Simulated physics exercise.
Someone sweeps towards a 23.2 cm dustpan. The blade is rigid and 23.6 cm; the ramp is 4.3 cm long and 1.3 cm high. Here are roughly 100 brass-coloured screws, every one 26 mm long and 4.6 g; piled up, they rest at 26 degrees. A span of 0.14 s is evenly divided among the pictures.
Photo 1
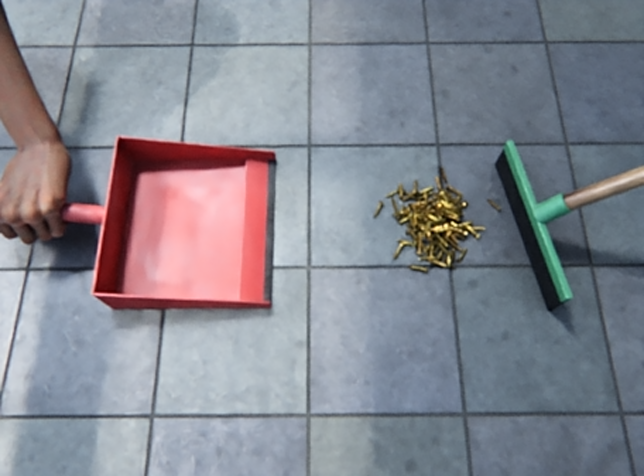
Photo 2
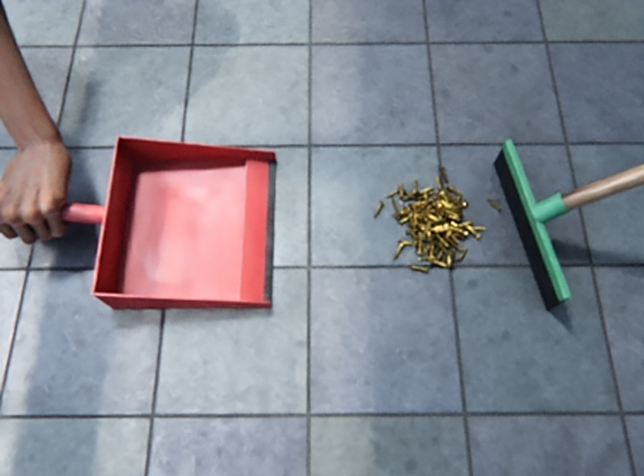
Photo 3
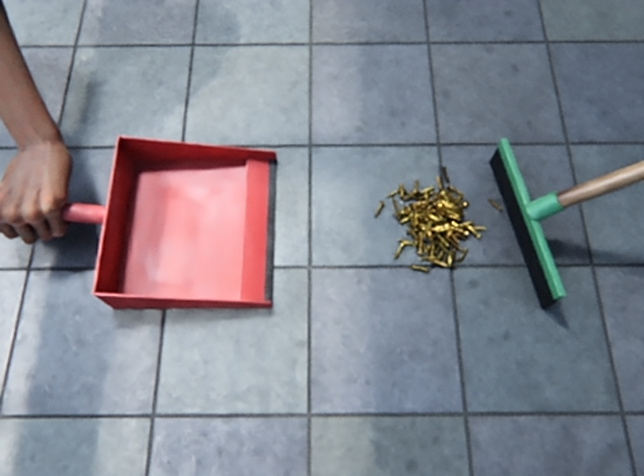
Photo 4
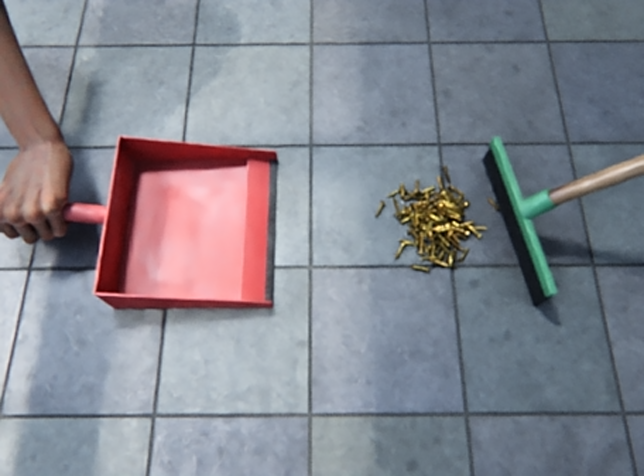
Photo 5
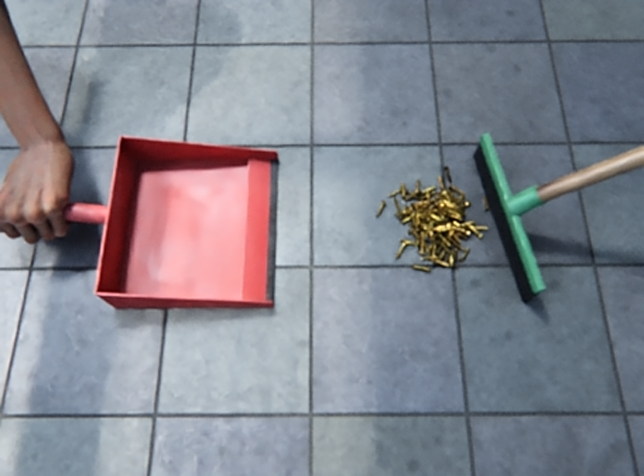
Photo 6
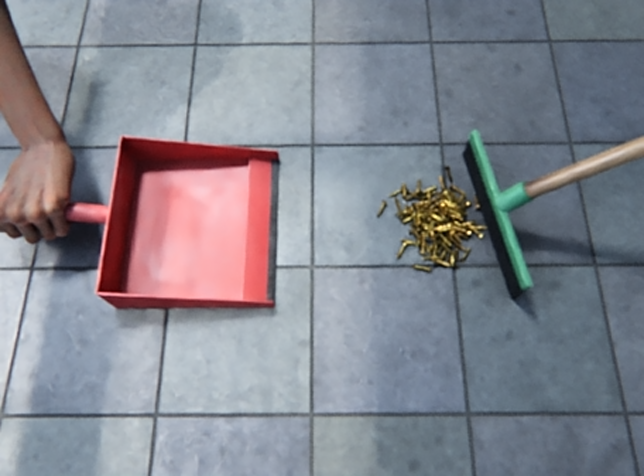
On a grey tiled floor, a hand held a red dustpan still at the left while a green squeegee with a wooden handle slid a short way left, up to a small pile of brass-coloured screws.
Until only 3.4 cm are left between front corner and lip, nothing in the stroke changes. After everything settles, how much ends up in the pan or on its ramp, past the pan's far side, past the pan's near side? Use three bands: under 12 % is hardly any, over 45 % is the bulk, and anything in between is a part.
In the pan or on its ramp: Hardly any, past the pan's far side: Hardly any, past the pan's near side: Hardly any.
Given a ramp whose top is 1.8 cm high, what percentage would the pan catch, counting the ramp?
About 5 %.
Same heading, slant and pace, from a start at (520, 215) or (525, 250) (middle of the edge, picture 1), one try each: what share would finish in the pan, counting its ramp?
Estimates: 0 percent and 5 percent.
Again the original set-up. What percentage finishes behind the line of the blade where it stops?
Around 10 per cent.
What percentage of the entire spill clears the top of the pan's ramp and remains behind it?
About 0 %.
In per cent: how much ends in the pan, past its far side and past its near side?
Final, in %: Pan 10, far side 5, near side 5.
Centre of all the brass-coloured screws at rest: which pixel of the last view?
Close to pixel (293, 211).
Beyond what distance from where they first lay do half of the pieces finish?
That distance is around 20 cm.
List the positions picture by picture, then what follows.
The first frame shows blade from (565, 298) to (508, 147), moved 0.0 cm, 0 of the pieces shifted so far; middle of the pieces at (436, 221); pan at (185, 230).
The second frame shows blade from (563, 297) to (507, 147), moved 0.2 cm, 0 of the pieces shifted so far; middle of the pieces at (436, 221).
The third frame shows blade from (558, 296) to (502, 146), moved 1.0 cm, 0 of the pieces shifted so far; middle of the pieces at (437, 221).
The fourth frame shows blade from (550, 293) to (495, 143), moved 2.2 cm, 0 of the pieces shifted so far; middle of the pieces at (437, 221).
The fifth frame shows blade from (538, 289) to (484, 140), moved 3.8 cm, 1 of the pieces shifted so far; middle of the pieces at (438, 221).
The sixth frame shows blade from (525, 285) to (473, 137), moved 5.6 cm, 1 of the pieces shifted so far; middle of the pieces at (436, 217); pan at (189, 230).
Then, 0.20 s after the last picture, middle of the blade 18 cm from the lip; 0 % over the lip, far side 0 %, near side 0 %.
Then, 0.34 s after the last picture, middle of the blade 10 cm from the lip; 0 % over the lip, far side 5 %, near side 0 %.
Then, 0.61 s after the last picture, middle of the blade 6 cm from the lip; 10 % over the lip, far side 5 %, near side 5 %.
In the end, pan 10 %, far side 5 %, near side 5 %, in front of the lip or behind the blade 80 %.
